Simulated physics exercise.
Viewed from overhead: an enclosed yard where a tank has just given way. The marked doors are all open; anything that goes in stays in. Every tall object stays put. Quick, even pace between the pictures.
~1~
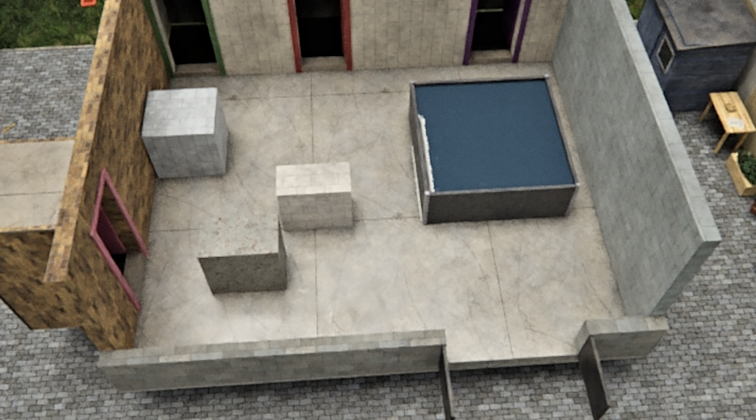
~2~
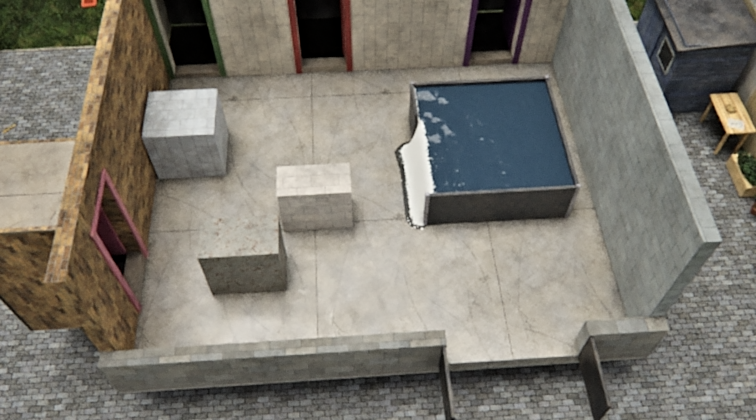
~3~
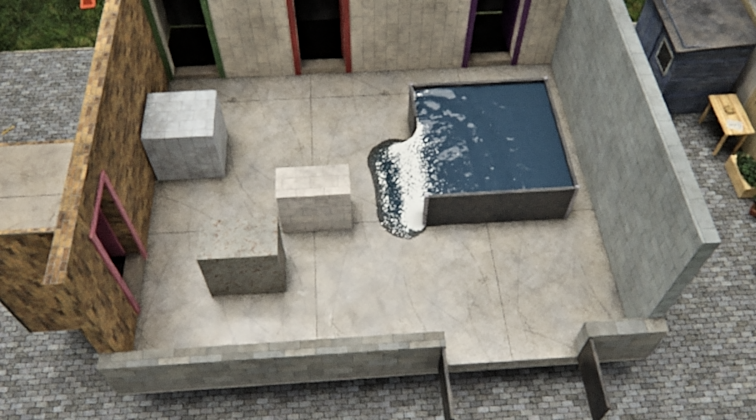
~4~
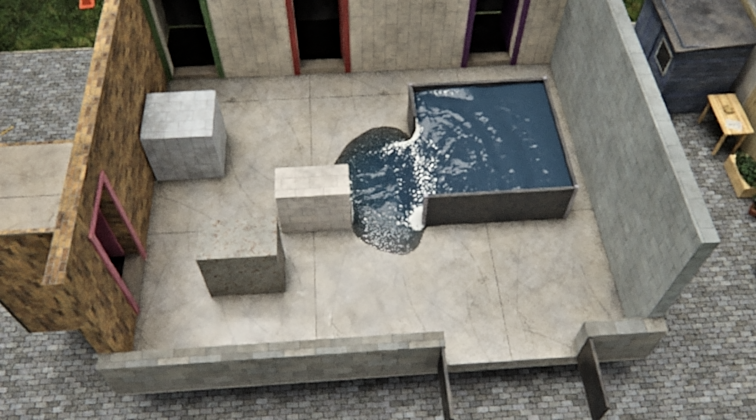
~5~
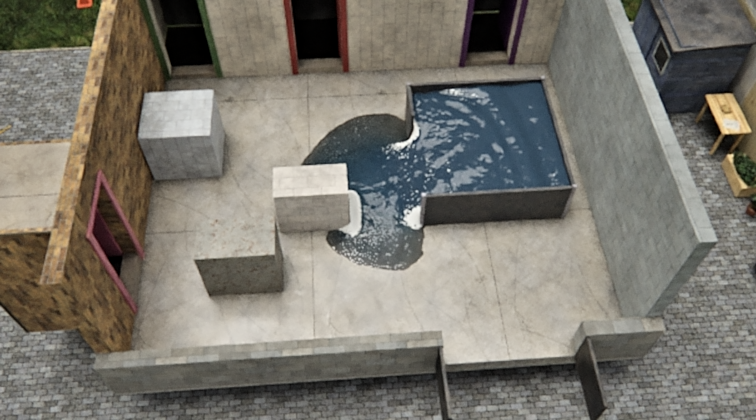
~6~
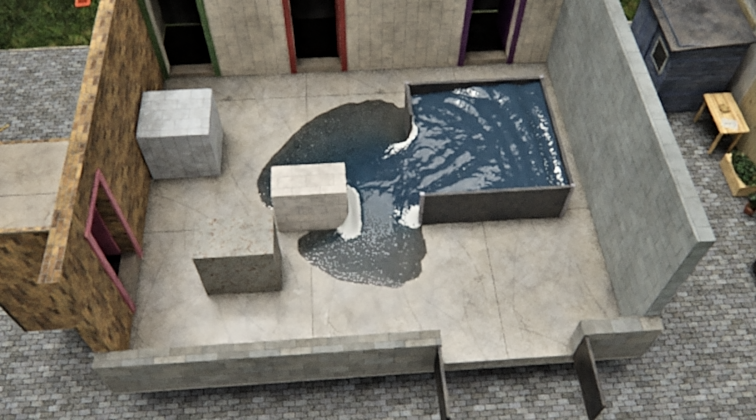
Water burst through the left side of an open tank in a walled yard, foaming onto the pale floor, then spread leftward in a widening dark pool and flowed around the nearest block.
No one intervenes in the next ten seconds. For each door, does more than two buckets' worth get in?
Door by door: The pink door, no; the red door, no; the green door, yes; the purple door, no.
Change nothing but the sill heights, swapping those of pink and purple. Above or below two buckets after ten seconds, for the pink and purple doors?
Pink runs over, purple stays within.
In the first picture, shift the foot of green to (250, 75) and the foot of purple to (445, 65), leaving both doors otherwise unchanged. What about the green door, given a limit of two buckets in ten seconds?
The green one overflows.
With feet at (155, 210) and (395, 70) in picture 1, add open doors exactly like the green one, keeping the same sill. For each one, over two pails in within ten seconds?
Note, in sequence - door one ends up higher; door two ends up lower.
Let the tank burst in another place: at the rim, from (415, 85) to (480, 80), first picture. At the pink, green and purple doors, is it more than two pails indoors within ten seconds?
Pink door stays within the limit, green door exceeds the limit, purple door exceeds the limit.
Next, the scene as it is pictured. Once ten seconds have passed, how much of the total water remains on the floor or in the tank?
My figure is close to 92 percent.
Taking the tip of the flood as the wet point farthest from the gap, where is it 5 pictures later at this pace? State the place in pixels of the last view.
(145, 230).
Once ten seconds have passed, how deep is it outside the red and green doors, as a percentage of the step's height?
I'd put the first at close to 70 per cent and the second at close to 80 per cent.
A moment on, water covers 35 % of the floor; the pink door not reached, the red door wet at the sill, nothing in, the green door not reached, the purple door not reached.
Next, water covers 50 % of the floor; the pink door wet at the sill, nothing in, the red door wet at the sill, nothing in, the green door wet at the sill, nothing in, the purple door not reached.
Then, water covers 65 % of the floor; the pink door wet at the sill, nothing in, the red door wet at the sill, nothing in, the green door far over two buckets in, the purple door not reached.
Later, water covers 90 % of the floor; the pink door under two buckets in, the red door wet at the sill, nothing in, the green door far over two buckets in, the purple door wet at the sill, nothing in.
In the end, water covers 100 % of the floor; the pink door under two buckets in, the red door wet at the sill, nothing in, the green door far over two buckets in, the purple door wet at the sill, nothing in.
